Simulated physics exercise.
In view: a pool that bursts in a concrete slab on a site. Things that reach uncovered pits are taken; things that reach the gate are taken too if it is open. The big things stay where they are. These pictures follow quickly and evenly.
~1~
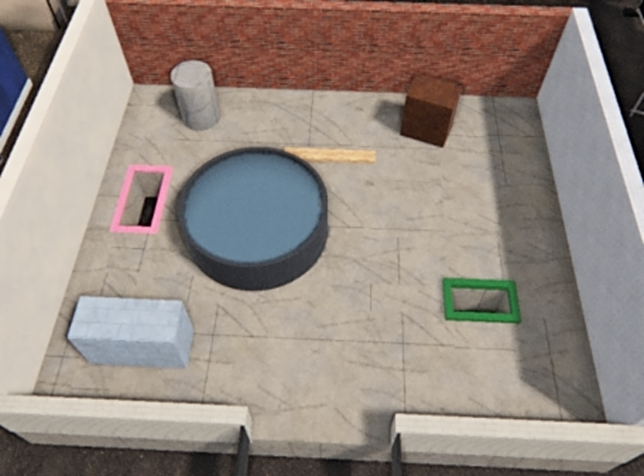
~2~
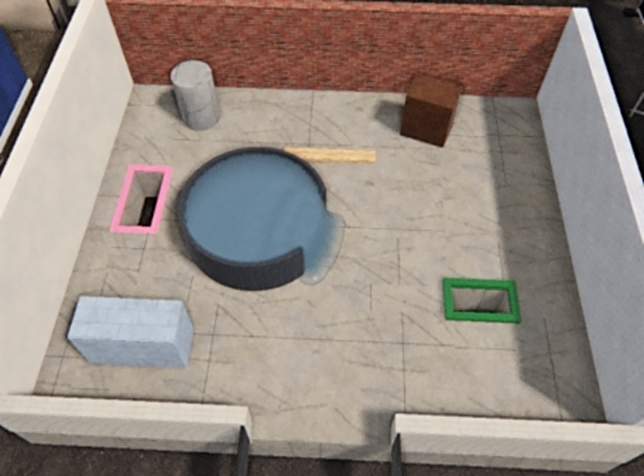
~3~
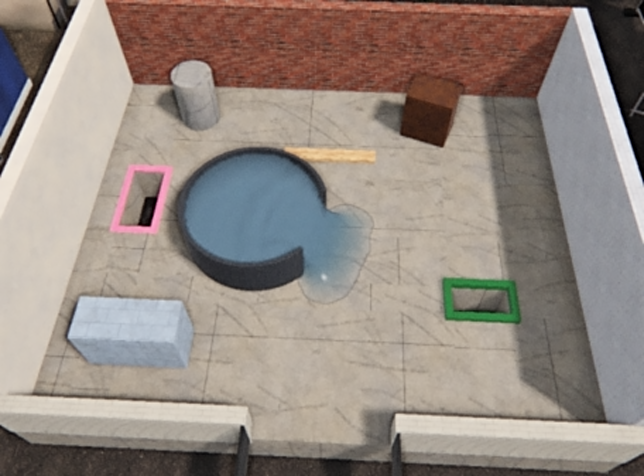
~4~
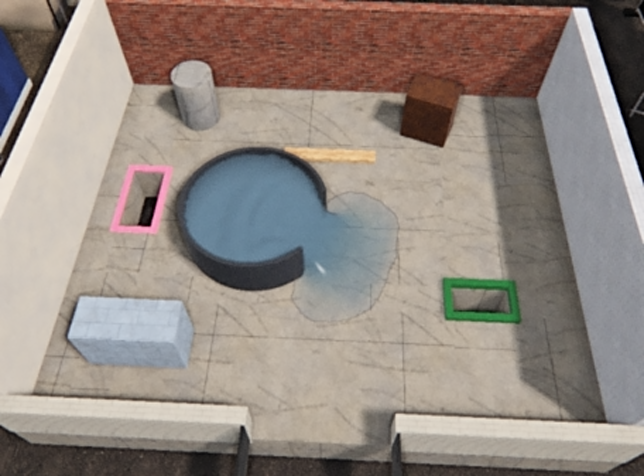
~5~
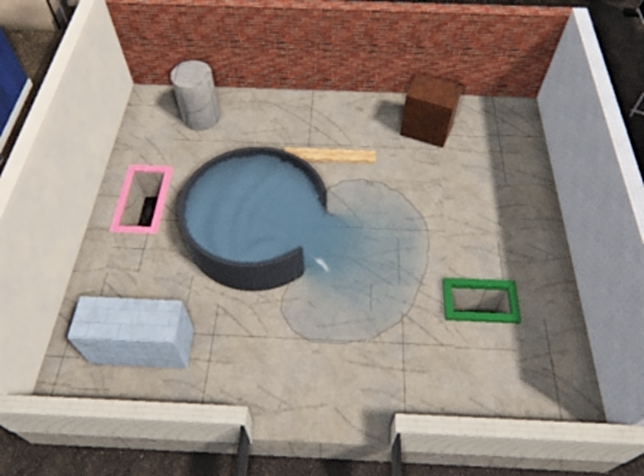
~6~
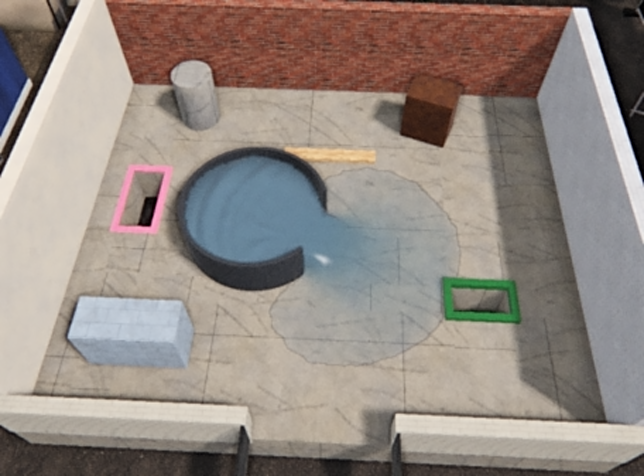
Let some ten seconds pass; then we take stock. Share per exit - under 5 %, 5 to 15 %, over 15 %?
In order: The gate will get an average slice of five to fifteen per cent. The green pit will get an average slice of five to fifteen per cent. The pink pit will get a thin slice beneath five per cent.
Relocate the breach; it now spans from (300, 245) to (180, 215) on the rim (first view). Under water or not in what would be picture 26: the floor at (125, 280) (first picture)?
Check at the given point: Inundated.
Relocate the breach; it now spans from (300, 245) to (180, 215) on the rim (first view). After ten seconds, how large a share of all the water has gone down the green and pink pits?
In per cent: Green 0, pink 20.
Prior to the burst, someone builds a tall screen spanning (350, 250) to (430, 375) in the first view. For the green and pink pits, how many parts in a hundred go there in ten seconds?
Green 0 %, pink 0 %.
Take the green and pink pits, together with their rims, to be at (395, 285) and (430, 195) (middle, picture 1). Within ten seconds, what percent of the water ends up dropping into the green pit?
Green: About 15 %.
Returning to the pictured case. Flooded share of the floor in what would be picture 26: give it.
Roughly 40 per cent.
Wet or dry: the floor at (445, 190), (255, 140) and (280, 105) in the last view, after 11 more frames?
Well, in turn they'd be wet underfoot, dry underfoot and dry underfoot.
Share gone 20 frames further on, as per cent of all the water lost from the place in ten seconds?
About 35 per cent.
A moment on, water covers 30 % of the floor; the gate 0 %, the green pit 1 %, the pink pit 0 %.
Next, water covers 40 % of the floor; the gate 1 %, the green pit 4 %, the pink pit 0 %.
Then, water covers 40 % of the floor; the gate 1 %, the green pit 6 %, the pink pit 0 %.
Later, water covers 55 % of the floor; the gate 3 %, the green pit 9 %, the pink pit 0 %.
In the end, water covers 80 % of the floor; the gate 10 %, the green pit 9 %, the pink pit 0 %.
